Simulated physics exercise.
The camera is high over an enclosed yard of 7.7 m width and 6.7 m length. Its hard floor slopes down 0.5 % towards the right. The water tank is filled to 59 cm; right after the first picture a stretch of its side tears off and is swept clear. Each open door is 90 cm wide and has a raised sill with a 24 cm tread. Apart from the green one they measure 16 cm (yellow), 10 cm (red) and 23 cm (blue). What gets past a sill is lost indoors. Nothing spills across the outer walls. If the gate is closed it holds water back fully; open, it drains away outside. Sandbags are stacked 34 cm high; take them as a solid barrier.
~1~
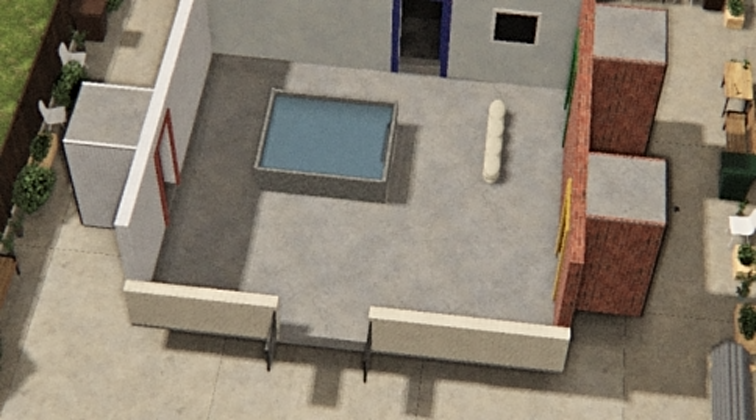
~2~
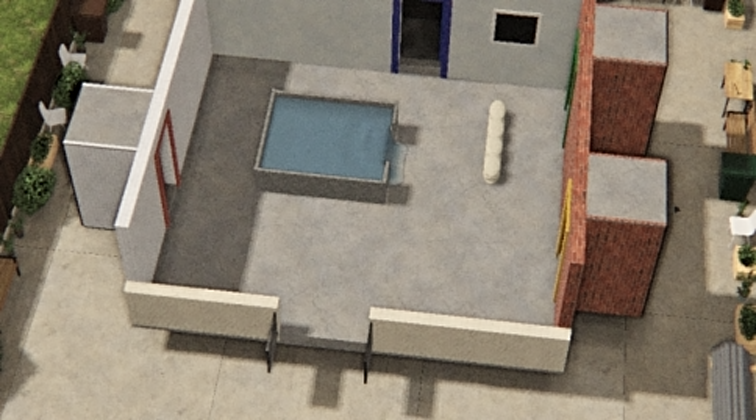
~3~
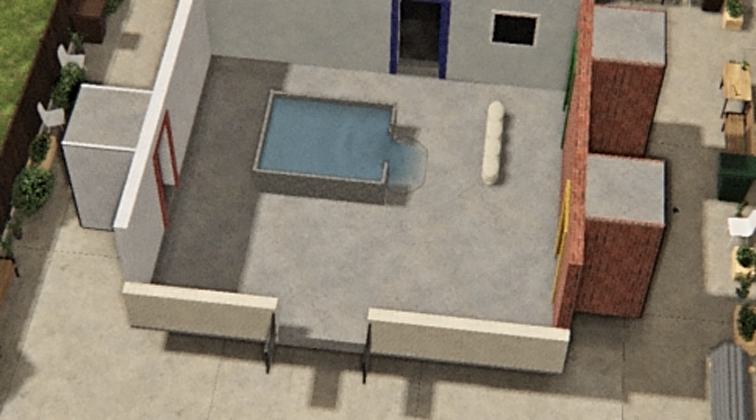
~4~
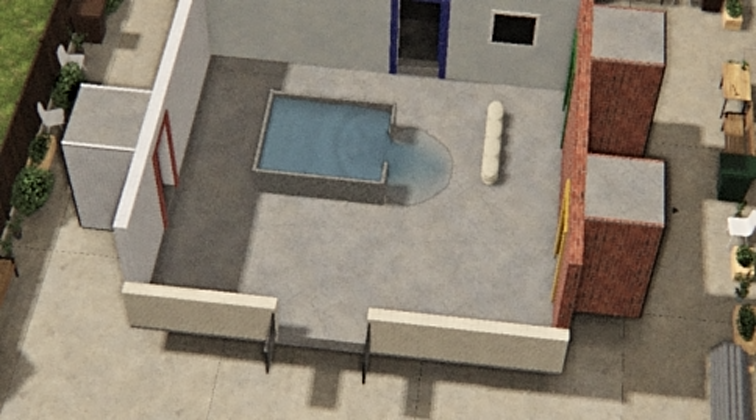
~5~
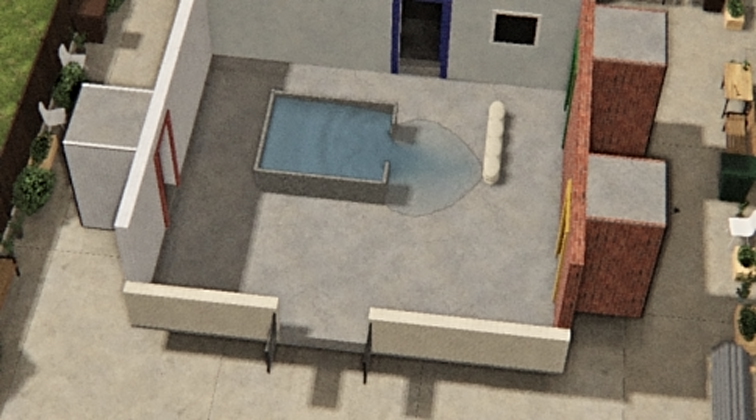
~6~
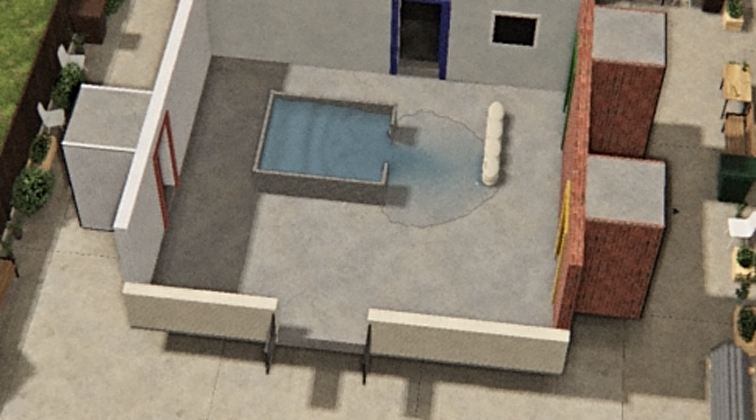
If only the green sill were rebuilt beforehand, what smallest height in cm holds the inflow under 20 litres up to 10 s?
At least 7.5 cm or so.
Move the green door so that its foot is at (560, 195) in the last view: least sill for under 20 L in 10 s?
About 7.5 cm.
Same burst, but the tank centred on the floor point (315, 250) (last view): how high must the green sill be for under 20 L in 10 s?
Some 14.5 cm.
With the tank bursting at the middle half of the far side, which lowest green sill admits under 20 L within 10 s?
Then roughly 16 cm.
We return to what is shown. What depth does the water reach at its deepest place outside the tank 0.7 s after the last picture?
About 34 cm.
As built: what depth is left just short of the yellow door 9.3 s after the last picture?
Some 11.0 cm.
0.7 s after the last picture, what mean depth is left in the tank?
About 45 cm.
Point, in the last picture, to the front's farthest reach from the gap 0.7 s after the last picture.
Near (552, 231).
Then, 0.7 s after the last picture water covers 15 % of the floor, deepest (34 cm) near (475, 174); it has not reached the green door.
Then, 2.3 s after the last picture water covers 35 % of the floor, deepest (29 cm) near (544, 353); 6 cm at the green door, 0 litres in over its 21 cm sill.
Then, 9.3 s after the last picture water covers 95 % of the floor, deepest (12 cm) near (529, 296); 6 cm at the green door, 0 litres in over its 21 cm sill.
At the green door as built, the water peaked near 10 cm, 3.5 s after the last picture.
With a sill of 6 cm, 35 litres would have come in within the 10 s; with 9.5 cm, 5 litres. So under 20 litres takes about 7.5 cm.
